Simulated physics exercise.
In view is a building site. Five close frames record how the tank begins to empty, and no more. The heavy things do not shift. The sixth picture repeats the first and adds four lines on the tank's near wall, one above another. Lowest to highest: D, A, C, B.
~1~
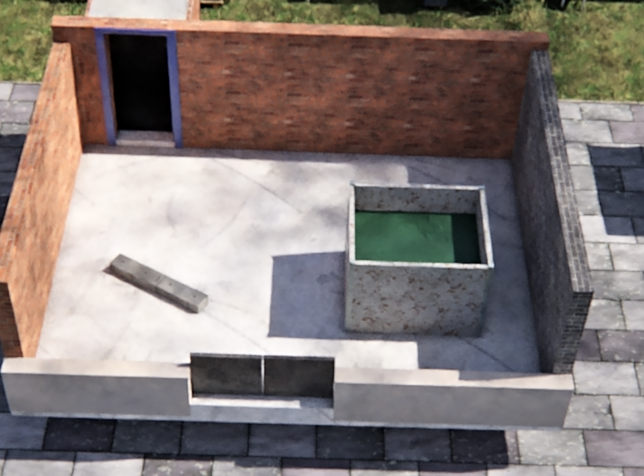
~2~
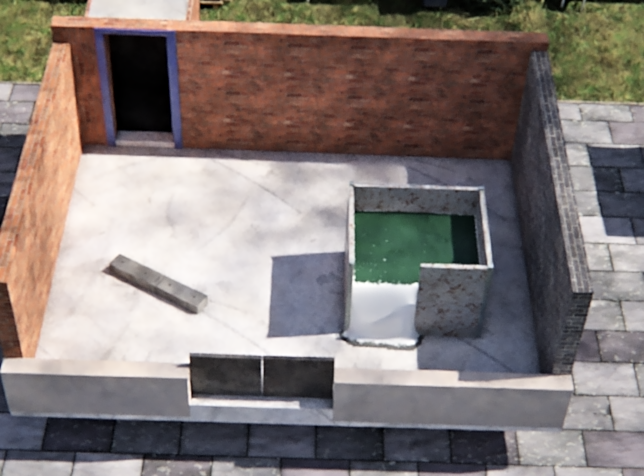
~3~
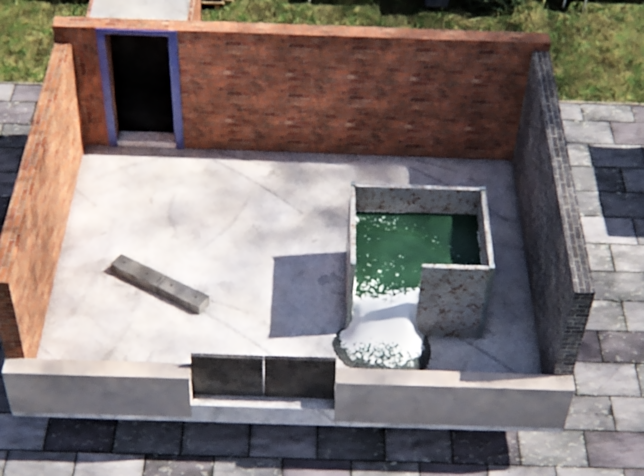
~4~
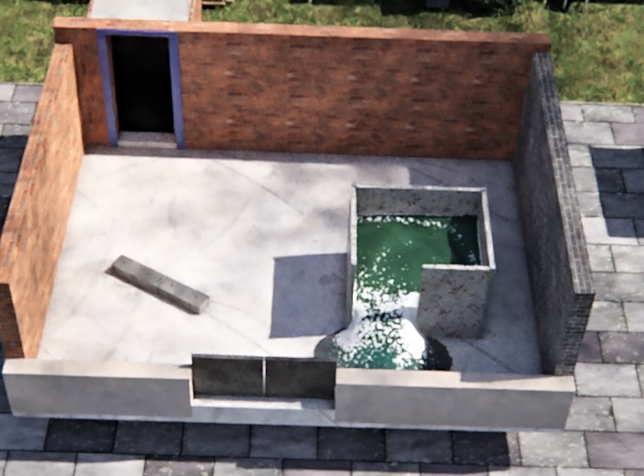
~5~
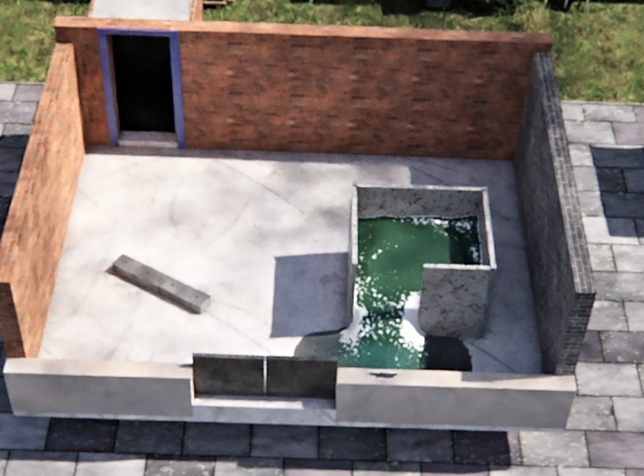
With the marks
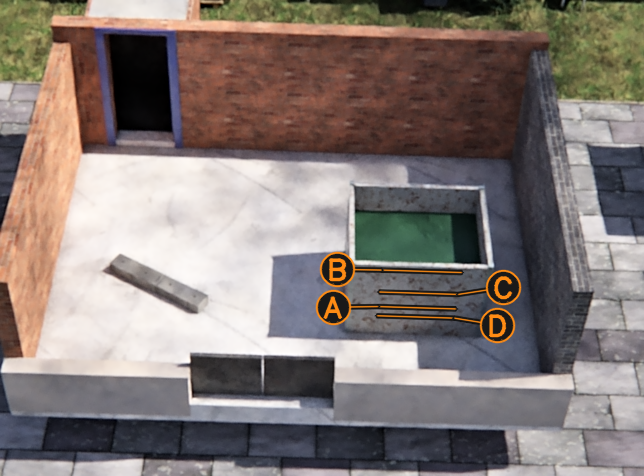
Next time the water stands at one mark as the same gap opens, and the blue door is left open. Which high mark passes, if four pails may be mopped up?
I would pick line C.
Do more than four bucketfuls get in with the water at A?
No, not at all.
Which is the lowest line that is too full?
B it is.
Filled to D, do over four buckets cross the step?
No.
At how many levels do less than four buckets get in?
Three.
In orange, A at (416, 307); B at (421, 271); C at (418, 293); D at (415, 316); from the bottom up D, A, C, B.
If A is chosen, nothing gets over.
If B is chosen, about 8 bucketfuls get in.
If C is chosen, a bucket or two gets in.
If D is chosen, nothing gets over.
